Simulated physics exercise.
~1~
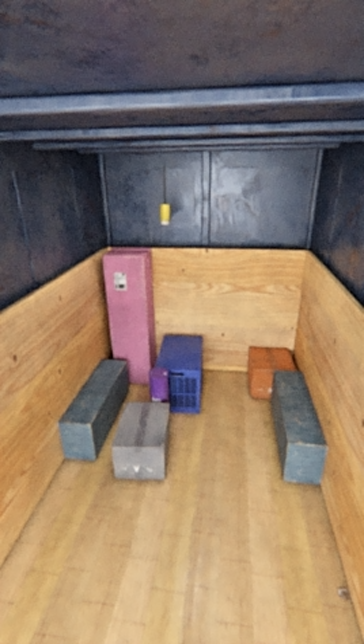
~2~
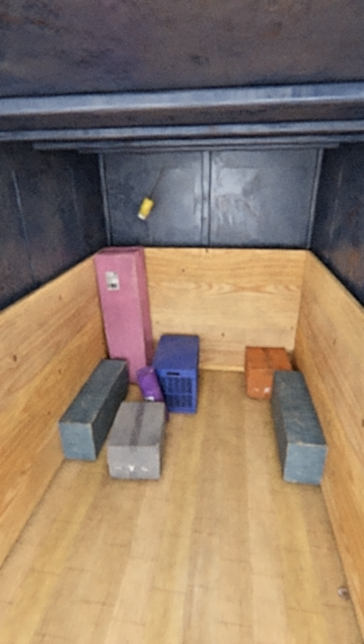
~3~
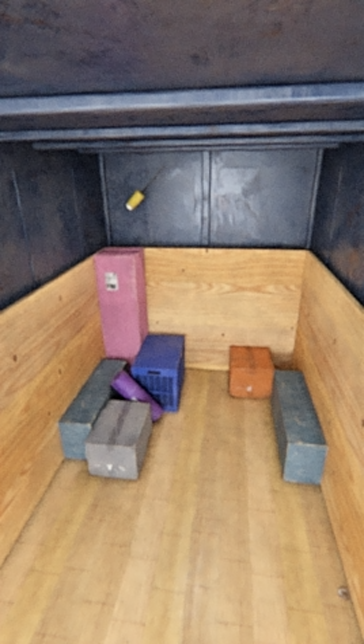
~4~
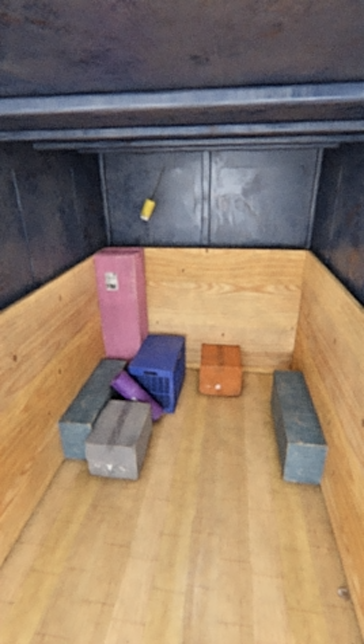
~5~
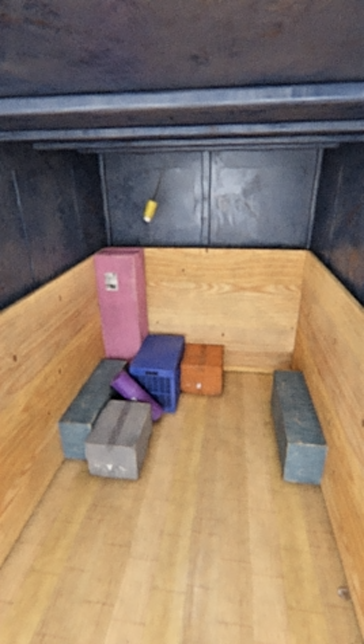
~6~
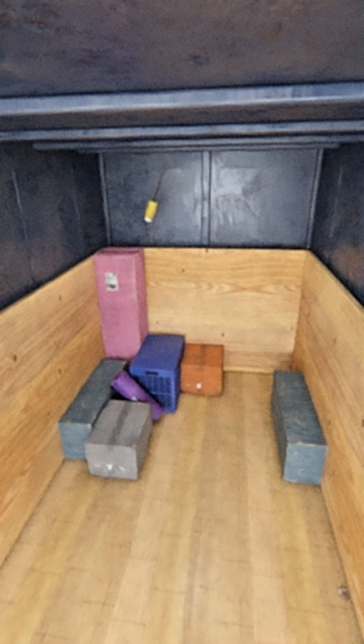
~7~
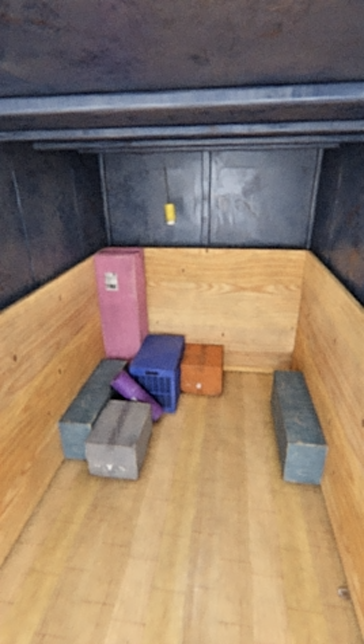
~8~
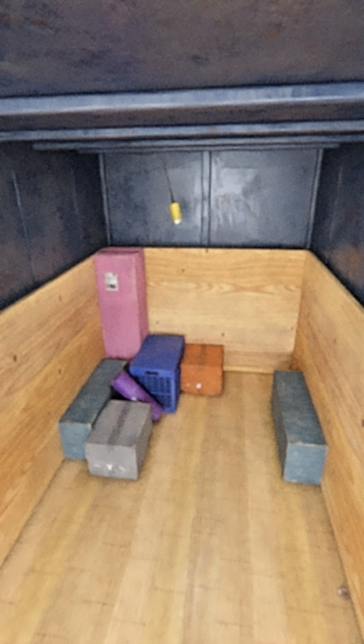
In a van's load bay, boxes sliding left as a lamp swings, the purple canister tipping over, the orange box reaching the blue chest.
